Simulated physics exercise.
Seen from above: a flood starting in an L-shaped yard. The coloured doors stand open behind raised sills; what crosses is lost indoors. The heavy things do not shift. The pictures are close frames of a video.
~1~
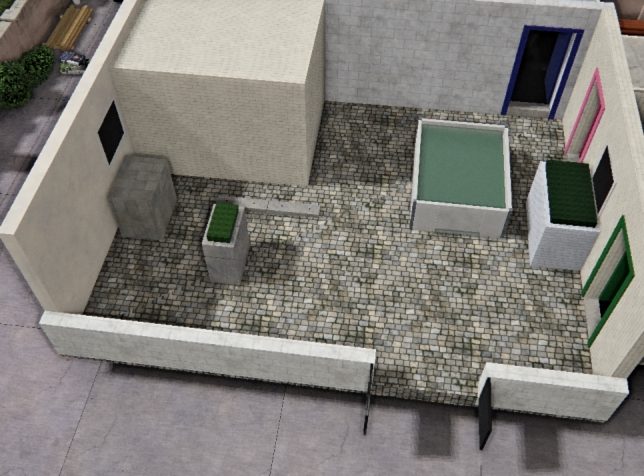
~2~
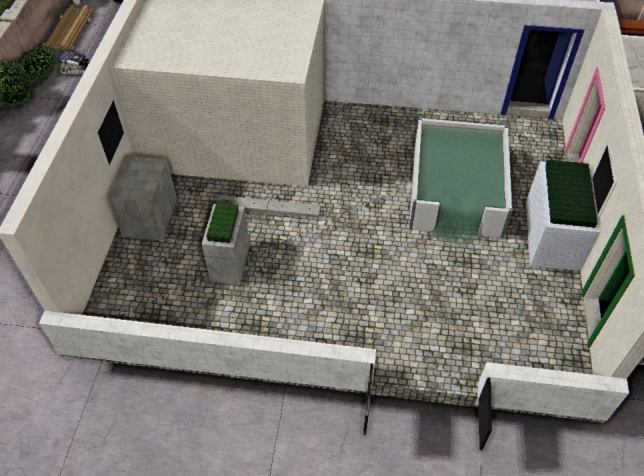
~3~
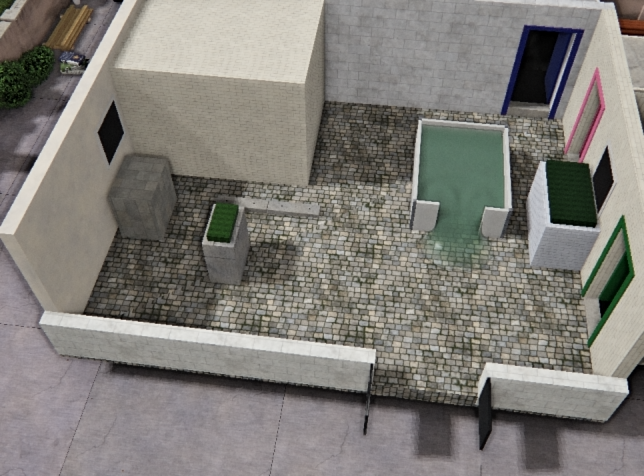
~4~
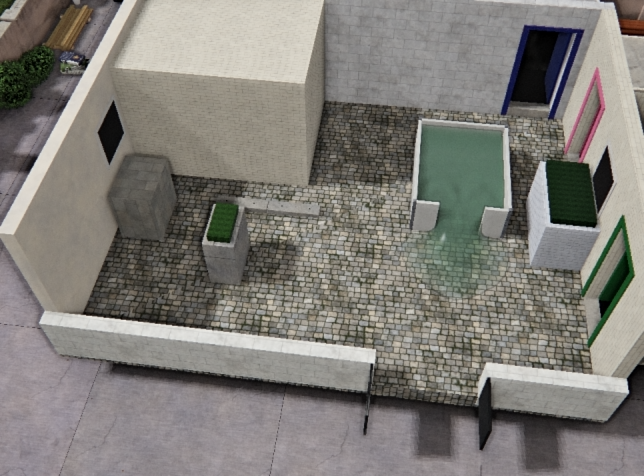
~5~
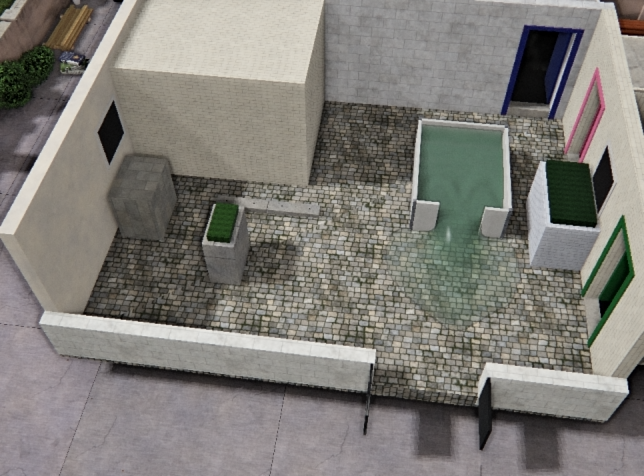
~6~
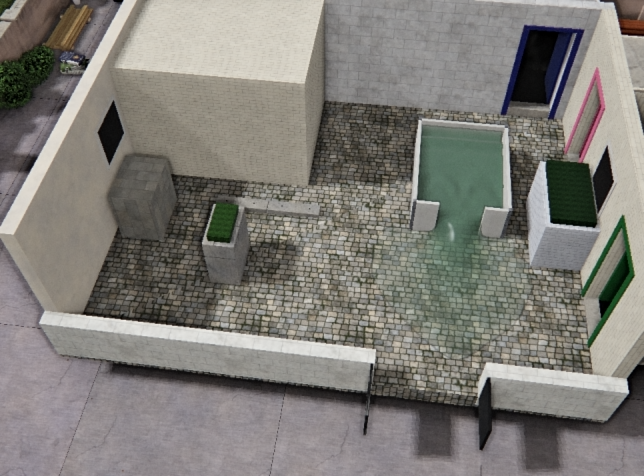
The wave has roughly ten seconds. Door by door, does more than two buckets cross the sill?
One by one: The blue door holds within the limit; the green door floods; the pink door holds within the limit.
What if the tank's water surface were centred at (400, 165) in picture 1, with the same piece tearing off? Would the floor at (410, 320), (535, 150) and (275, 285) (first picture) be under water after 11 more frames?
In that order: Covered, free of water, wet.
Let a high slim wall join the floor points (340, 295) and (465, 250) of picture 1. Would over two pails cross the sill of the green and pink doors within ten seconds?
Green door goes over, pink door lets less in.
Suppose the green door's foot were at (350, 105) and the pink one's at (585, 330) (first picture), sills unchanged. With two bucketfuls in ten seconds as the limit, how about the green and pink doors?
My reading: The green door lets less in, the pink door goes over.
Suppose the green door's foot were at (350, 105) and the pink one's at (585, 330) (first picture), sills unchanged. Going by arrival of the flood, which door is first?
It is the door marked pink.
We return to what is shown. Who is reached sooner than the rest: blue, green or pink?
The green one.
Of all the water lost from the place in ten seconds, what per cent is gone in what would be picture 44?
Close to 70 %.
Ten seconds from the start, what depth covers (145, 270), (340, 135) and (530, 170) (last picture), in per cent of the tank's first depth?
Roughly 8, 0 and 2 per cent, in turn.
A moment on, water covers 25 % of the floor; the blue door not reached, the green door not reached, the pink door not reached.
Next, water covers 30 % of the floor; the blue door not reached, the green door under two buckets in, the pink door not reached.
Then, water covers 40 % of the floor; the blue door not reached, the green door over two buckets in, the pink door not reached.
Later, water covers 45 % of the floor; the blue door not reached, the green door over two buckets in, the pink door not reached.
In the end, water covers 65 % of the floor; the blue door not reached, the green door over two buckets in, the pink door not reached.
